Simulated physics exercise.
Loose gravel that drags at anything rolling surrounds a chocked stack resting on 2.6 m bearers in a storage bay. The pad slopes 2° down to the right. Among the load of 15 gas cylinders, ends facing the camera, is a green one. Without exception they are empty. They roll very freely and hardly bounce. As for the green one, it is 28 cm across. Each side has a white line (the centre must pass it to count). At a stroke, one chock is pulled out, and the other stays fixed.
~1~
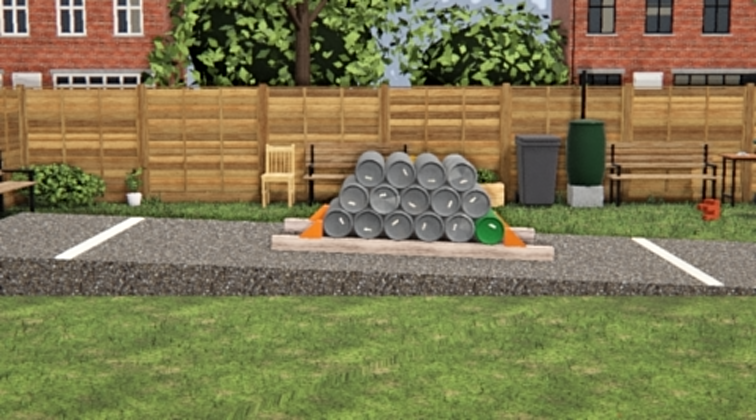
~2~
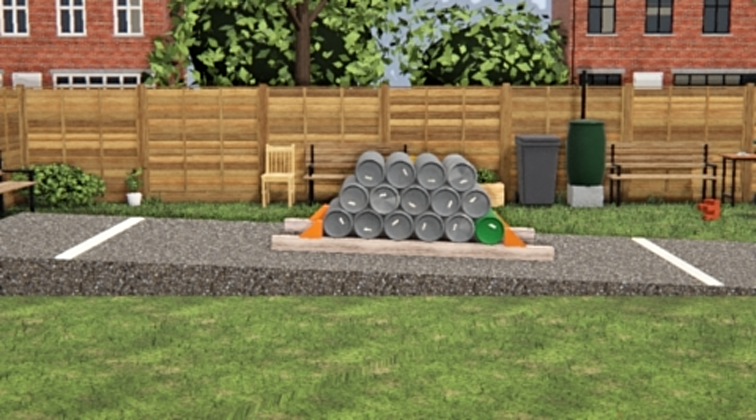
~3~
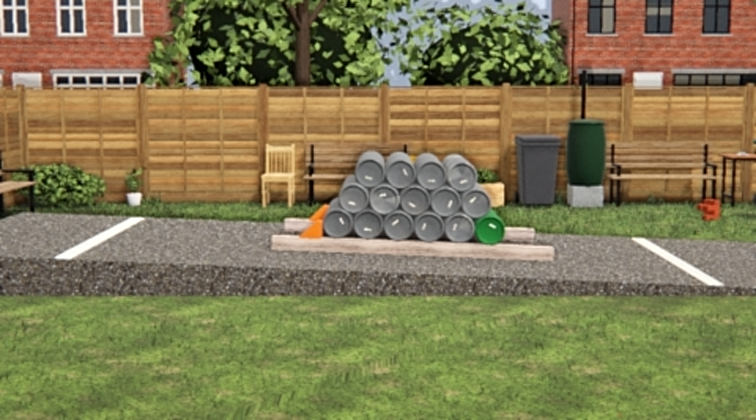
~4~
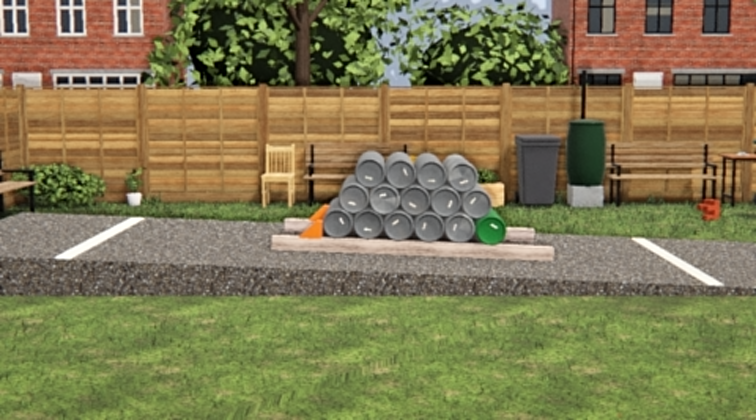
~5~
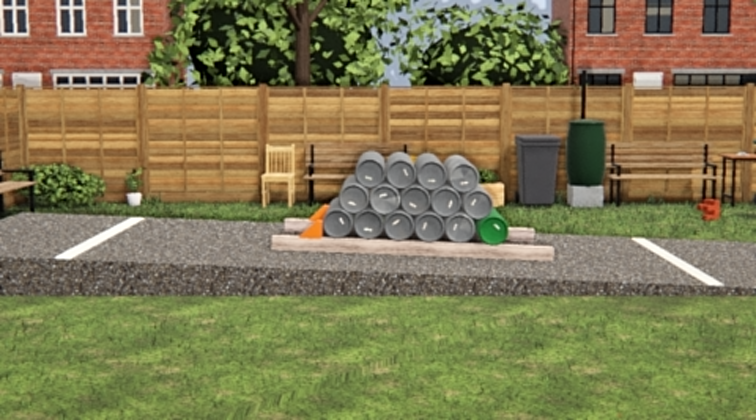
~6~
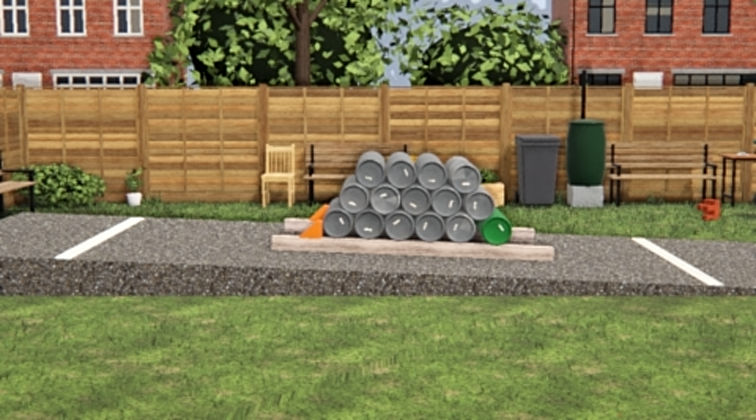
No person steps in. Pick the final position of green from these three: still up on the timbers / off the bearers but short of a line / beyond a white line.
Final position: Beyond a white line.
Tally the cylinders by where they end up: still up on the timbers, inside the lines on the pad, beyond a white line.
5 / 4 / 6.
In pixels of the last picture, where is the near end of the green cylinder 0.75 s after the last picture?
At about (553, 233).
Another 0.7 s on from the last picture, green is on the bearers, 5 cm from the bearers' right end, rolling right; 0 over a line so far.
Another 1.5 s on from the last picture, green is off the bearers, 55 cm short of the right line, rolling right; 0 over a line so far.
Another 2.4 s on from the last picture, green is past the right line; 1 over a line so far.
In the end (8.4 s after the last picture), green is past the right line; 6 over a line so far.
